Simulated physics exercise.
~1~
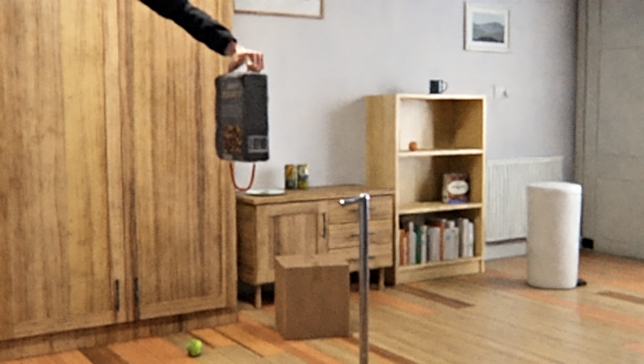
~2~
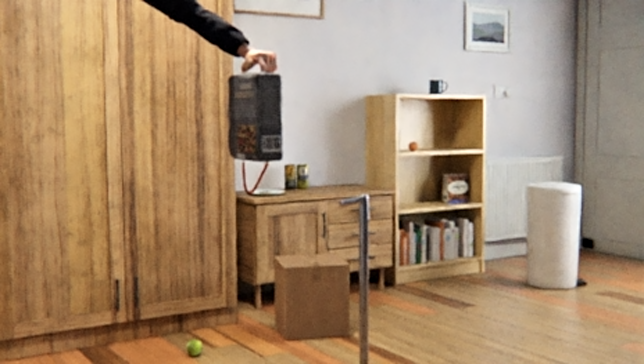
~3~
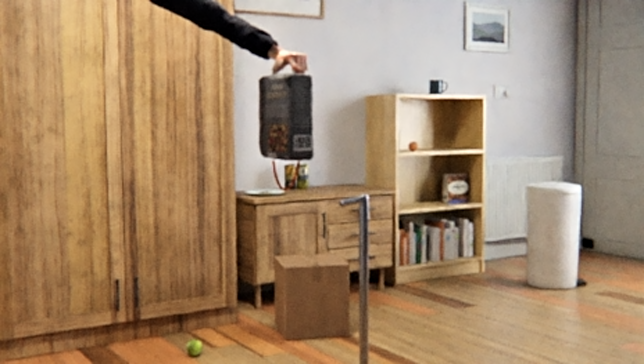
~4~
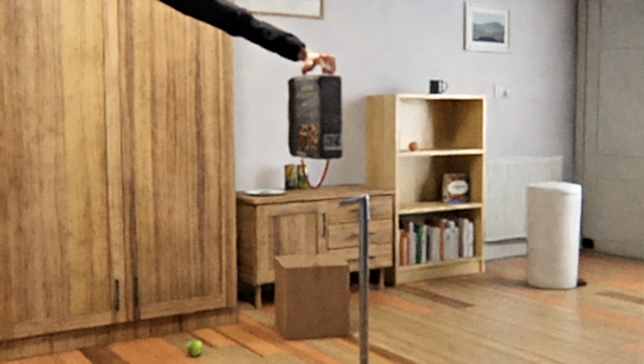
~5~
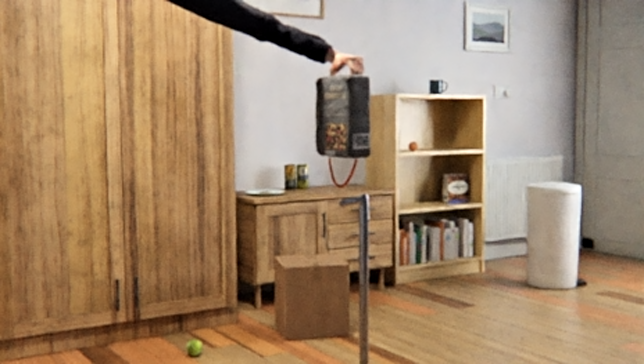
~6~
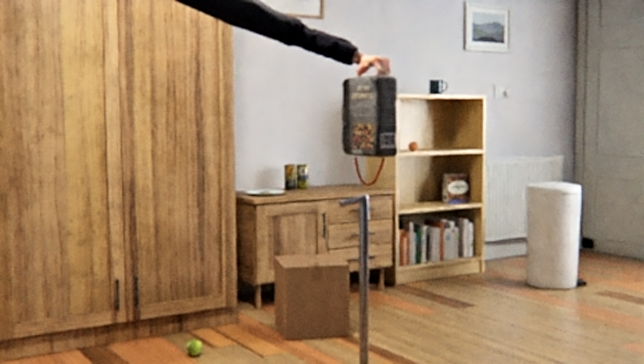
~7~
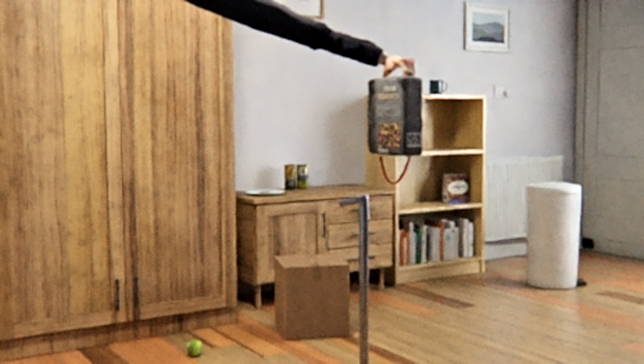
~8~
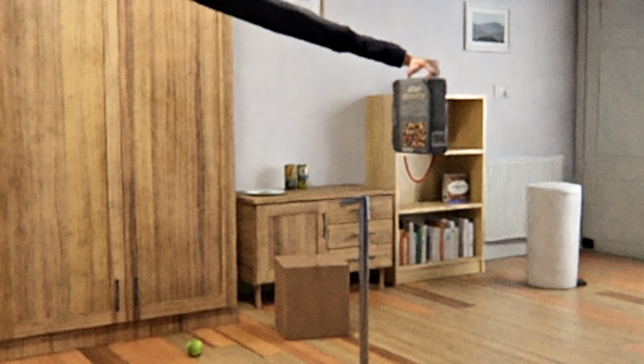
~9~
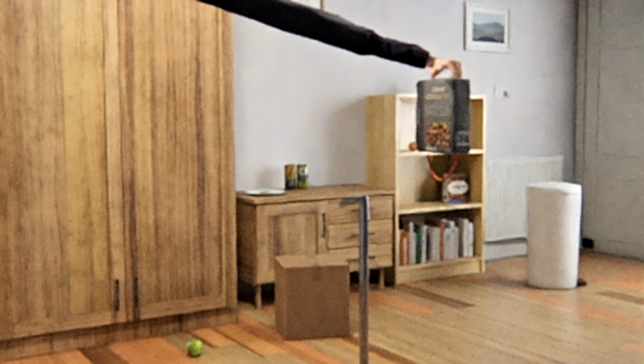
Grey bag with a dangling red cord loop, held by a hand, moving right above a metal post and passing it clear.
